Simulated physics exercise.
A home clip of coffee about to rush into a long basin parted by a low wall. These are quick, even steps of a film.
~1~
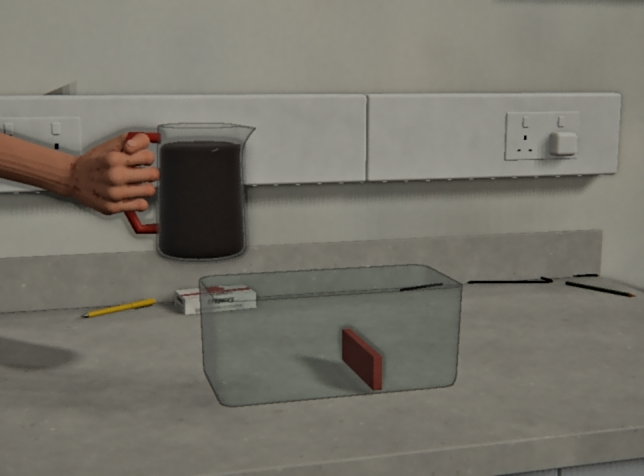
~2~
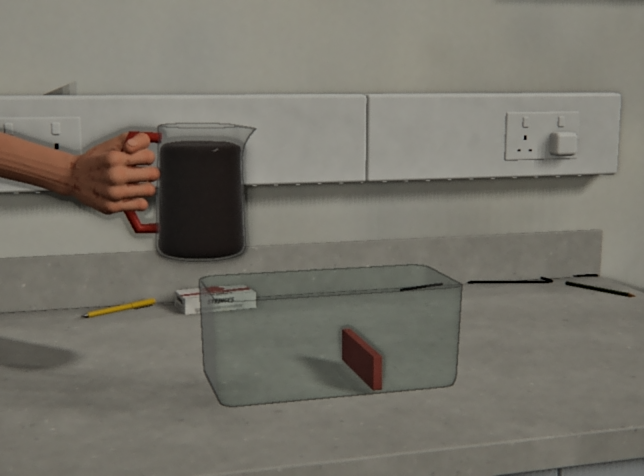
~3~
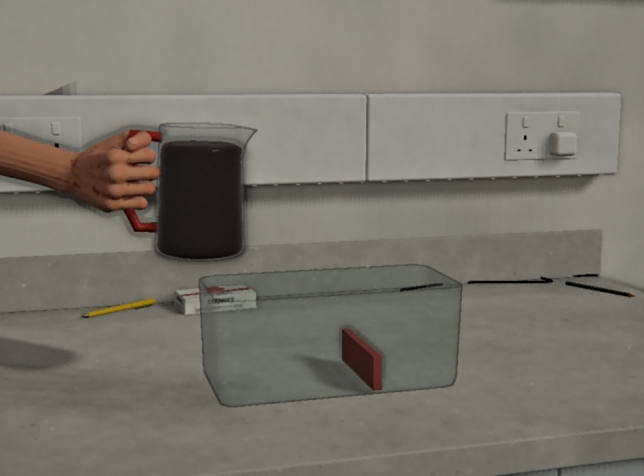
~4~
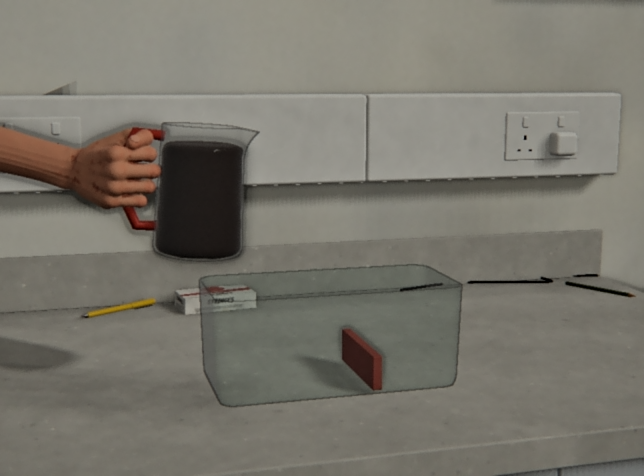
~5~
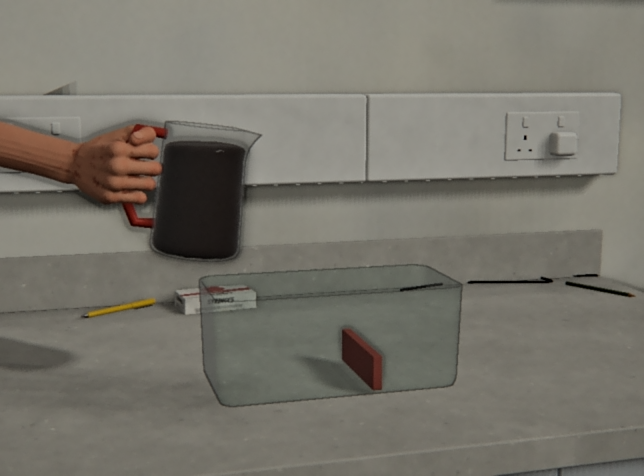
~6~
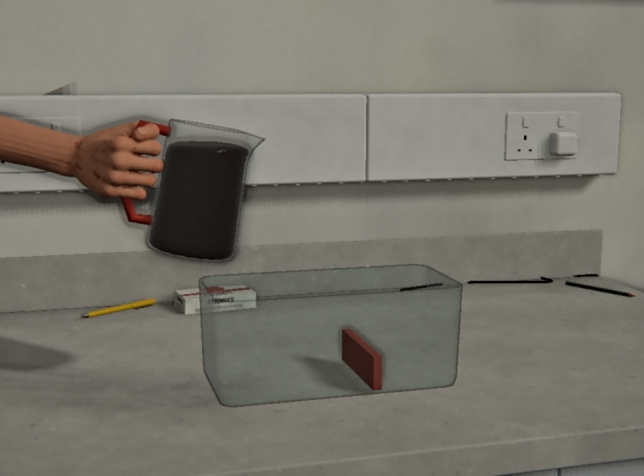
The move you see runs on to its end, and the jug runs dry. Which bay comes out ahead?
The left part.
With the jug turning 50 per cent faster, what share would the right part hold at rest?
Some 10 per cent.
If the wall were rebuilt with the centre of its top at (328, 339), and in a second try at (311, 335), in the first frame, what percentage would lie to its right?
In turn 55 and 85 in a hundred.
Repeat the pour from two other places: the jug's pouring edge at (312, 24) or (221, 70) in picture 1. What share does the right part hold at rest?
The first gives 55 %, the second 5 %.
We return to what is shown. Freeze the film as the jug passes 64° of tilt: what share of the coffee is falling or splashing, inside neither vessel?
Roughly 10 in a hundred.
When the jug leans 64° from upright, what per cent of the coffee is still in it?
It comes to 90 per cent or so.
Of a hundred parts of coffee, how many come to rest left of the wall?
Roughly 90 in a hundred.
A moment on, the tilt is 64° and 91 per cent is still to pour, 1 is left of the wall and 0 right of it.
Next, the tilt is 94° and 55 per cent is still to pour, 29 is left of the wall and 0 right of it.
Then the tilt is 96° and 19 per cent is still to pour, 71 is left of the wall and 1 right of it.
Later the tilt is 96° and 7 per cent is still to pour, 88 is left of the wall and 3 right of it.
In the end 91 per cent lies left of the wall, 7 right of it and 1 outside.
